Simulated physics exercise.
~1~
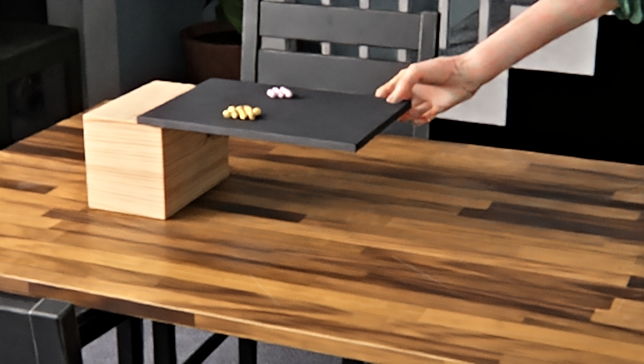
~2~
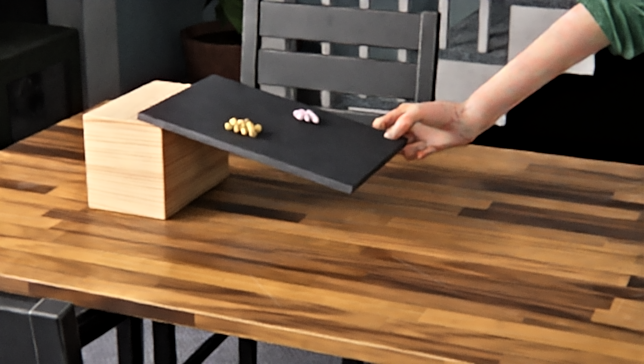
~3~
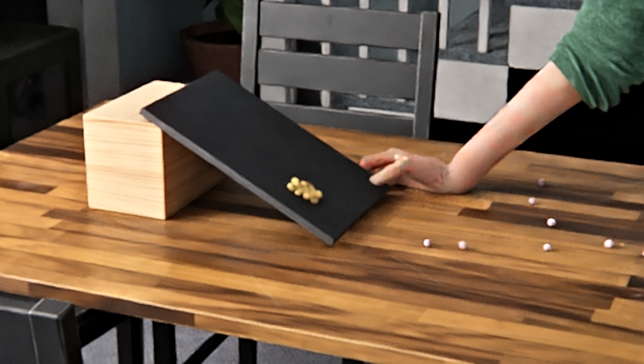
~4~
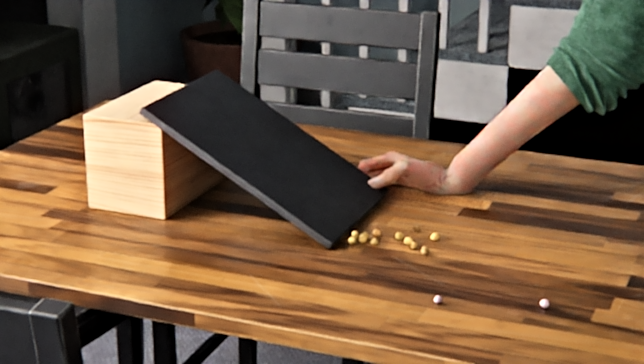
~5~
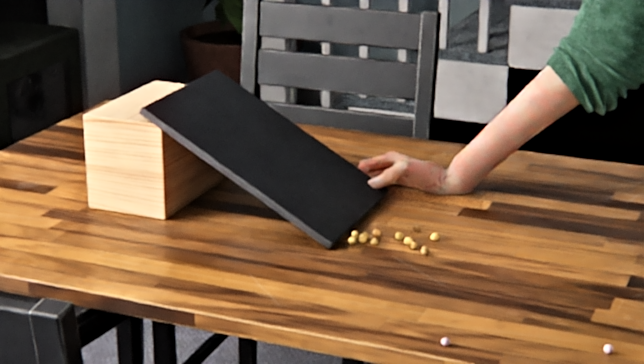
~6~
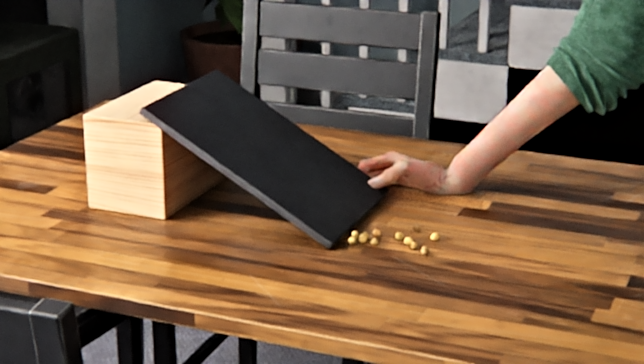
Hand lowering a propped black board to a wooden table, pink beads rolling away out of view, yellow pieces settling near its foot.
